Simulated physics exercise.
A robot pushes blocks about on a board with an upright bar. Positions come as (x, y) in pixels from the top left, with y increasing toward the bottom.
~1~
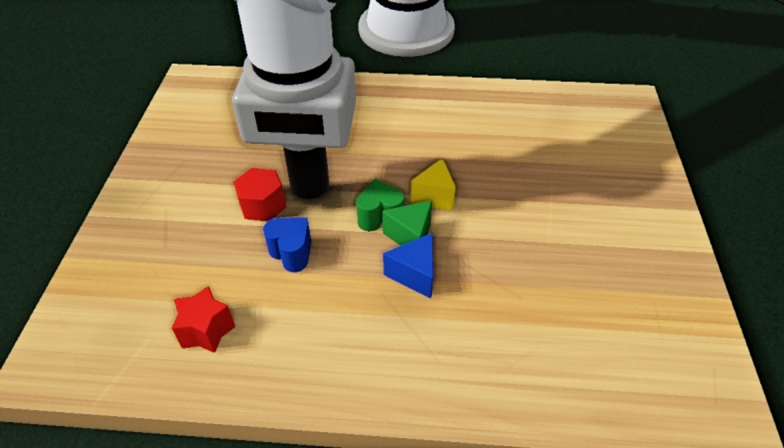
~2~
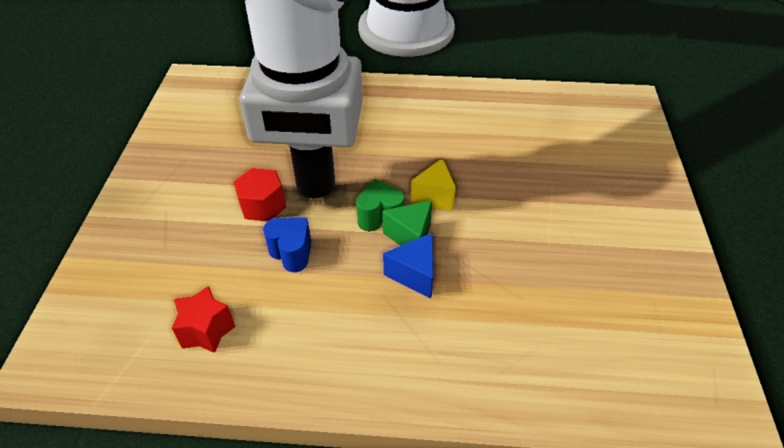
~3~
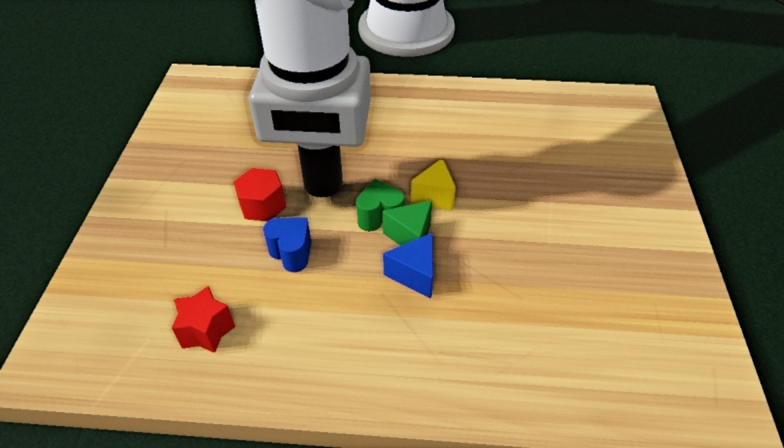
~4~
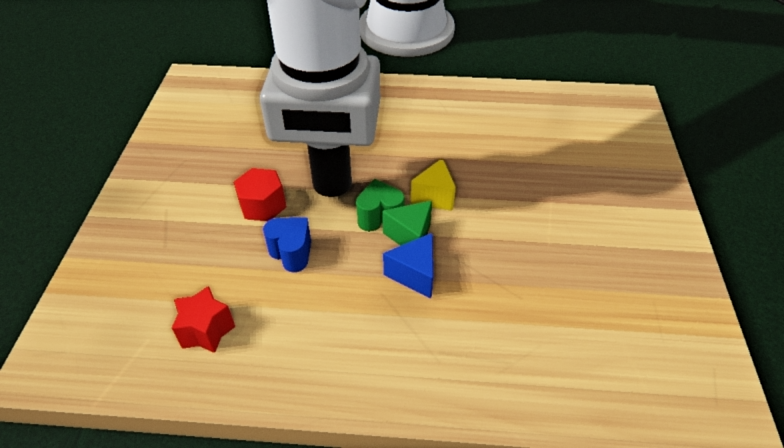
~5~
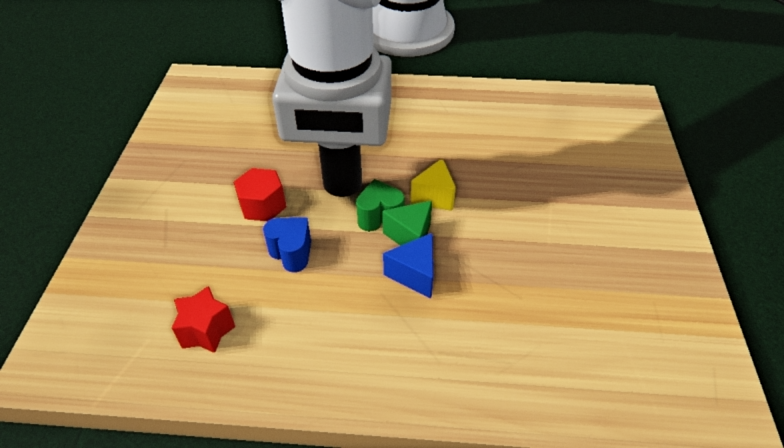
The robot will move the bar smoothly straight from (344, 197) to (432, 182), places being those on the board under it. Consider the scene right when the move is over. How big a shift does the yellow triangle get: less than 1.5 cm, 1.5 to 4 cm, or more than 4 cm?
My prediction: Between 1.5 and 4 cm.
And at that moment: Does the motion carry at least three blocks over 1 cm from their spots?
Going by the path, no.
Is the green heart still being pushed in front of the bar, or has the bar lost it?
When the path is over, you would find the green heart off to the side or behind the bar.
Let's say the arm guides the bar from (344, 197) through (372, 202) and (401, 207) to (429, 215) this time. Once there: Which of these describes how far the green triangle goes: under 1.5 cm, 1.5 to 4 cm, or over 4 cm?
It moves more than 4 cm.
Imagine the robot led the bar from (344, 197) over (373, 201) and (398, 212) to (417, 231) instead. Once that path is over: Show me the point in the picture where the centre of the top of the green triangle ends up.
In the picture, that point is around (473, 256).
What follows on the original path. Halfway along, bar at (390, 176); green heart at (395, 193), turned 50° clockwise; green triangle at (413, 220), turned 15° anticlockwise; blue triangle at (419, 255).
At the end, bar at (433, 169); green heart at (395, 193), turned 50° clockwise; green triangle at (413, 220), turned 15° anticlockwise; blue triangle at (419, 255); yellow triangle at (454, 179), turned 15° clockwise.
